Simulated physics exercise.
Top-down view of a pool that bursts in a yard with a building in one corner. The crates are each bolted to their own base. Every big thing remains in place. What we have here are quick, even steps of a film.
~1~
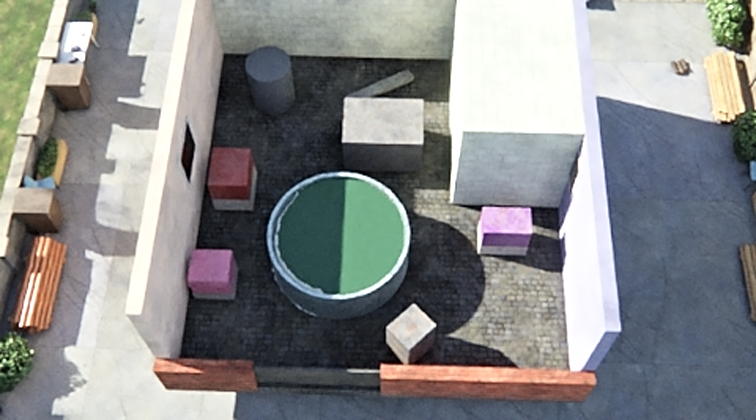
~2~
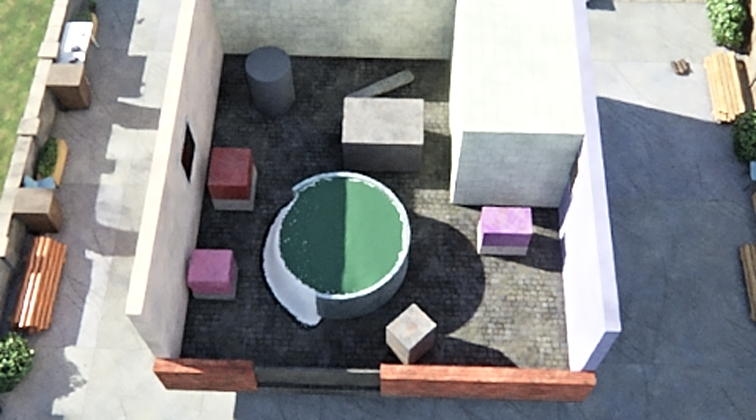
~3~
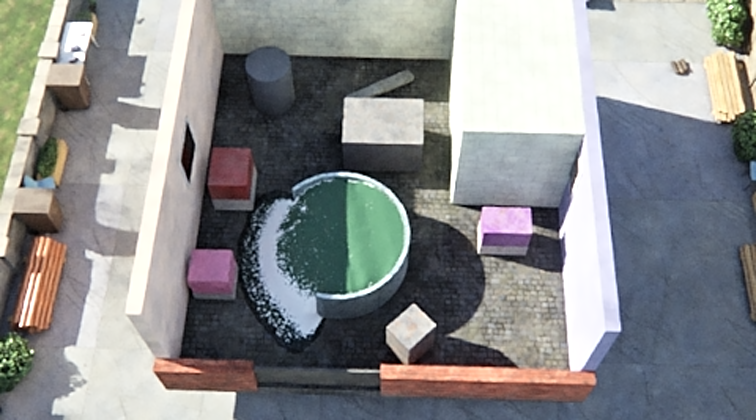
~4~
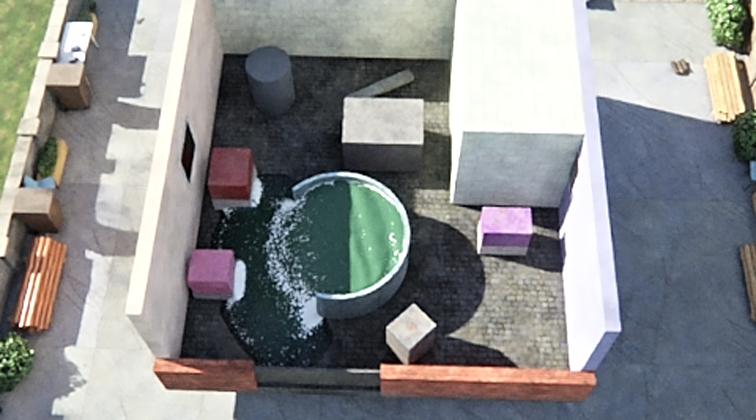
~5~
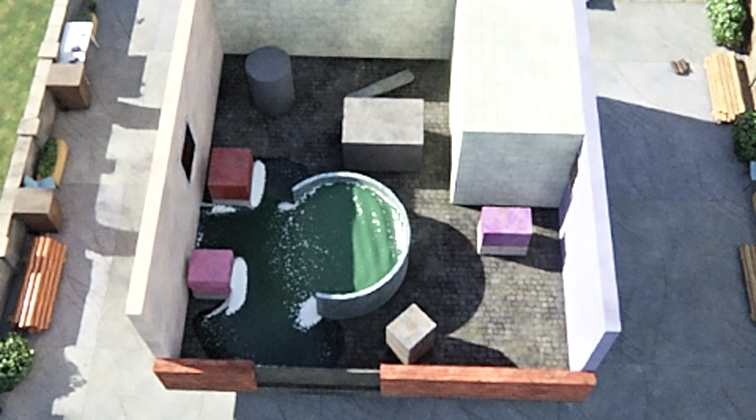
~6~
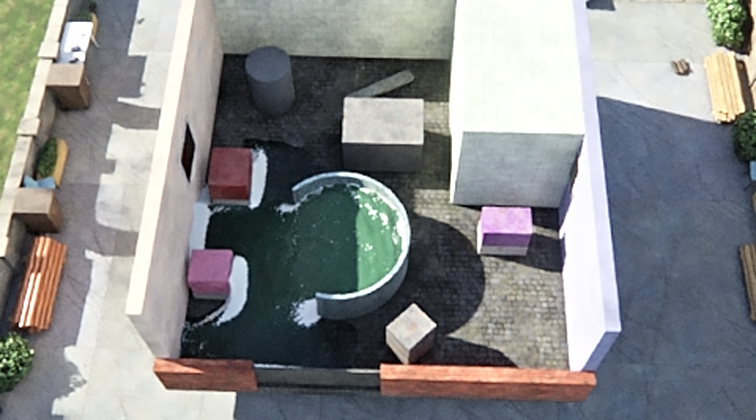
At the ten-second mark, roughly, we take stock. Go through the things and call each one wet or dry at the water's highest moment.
Called one by one: The pink crate is wet; the purple crate is dry; the red crate is wet.
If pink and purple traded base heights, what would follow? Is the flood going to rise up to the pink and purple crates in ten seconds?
One by one: The pink crate is reached; the purple crate is not reached.
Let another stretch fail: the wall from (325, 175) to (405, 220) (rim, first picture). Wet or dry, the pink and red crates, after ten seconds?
My reading: Pink stays untouched, red stays untouched.
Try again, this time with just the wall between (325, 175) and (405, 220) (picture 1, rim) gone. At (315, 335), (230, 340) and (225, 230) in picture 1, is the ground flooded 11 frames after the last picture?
The first comes out untouched, the second untouched, the third untouched.
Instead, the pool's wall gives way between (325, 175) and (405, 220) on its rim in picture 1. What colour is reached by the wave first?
Answer: The purple one.
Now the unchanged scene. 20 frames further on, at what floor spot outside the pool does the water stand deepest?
Answer: (389, 378).
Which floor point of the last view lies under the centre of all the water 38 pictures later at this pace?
I would point to (341, 228).
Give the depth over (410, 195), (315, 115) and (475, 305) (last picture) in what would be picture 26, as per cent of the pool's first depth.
My figures are about 0, 12 and 4 percent.
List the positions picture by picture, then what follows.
The first picture shows still water in the round tank at (339, 235).
In the second picture, water pours out at (276, 262) and has run to a hidden place.
In the third picture, water pours out at (276, 263) and has run to (270, 196).
In the fourth picture, water pours out at (276, 265) and has run to a hidden place.
In the fifth picture, water pours out at (277, 265) and has run to (256, 159).
In the sixth picture, water pours out at (277, 266) and has run to (252, 142).
A moment on, water covers 35 % of the floor; the pink crate water round its plinth, the purple crate not reached, the red crate water round its plinth.
Next, water covers 45 % of the floor; the pink crate water round its plinth, the purple crate not reached, the red crate water round its plinth.
Then, water covers 70 % of the floor; the pink crate water round its plinth, the purple crate water round its plinth, the red crate water round its plinth.
Later, water covers 95 % of the floor; the pink crate water round its plinth, the purple crate water round its plinth, the red crate water round its plinth.
In the end, water covers 100 % of the floor; the pink crate was topped, the purple crate stayed above the water, the red crate was topped.
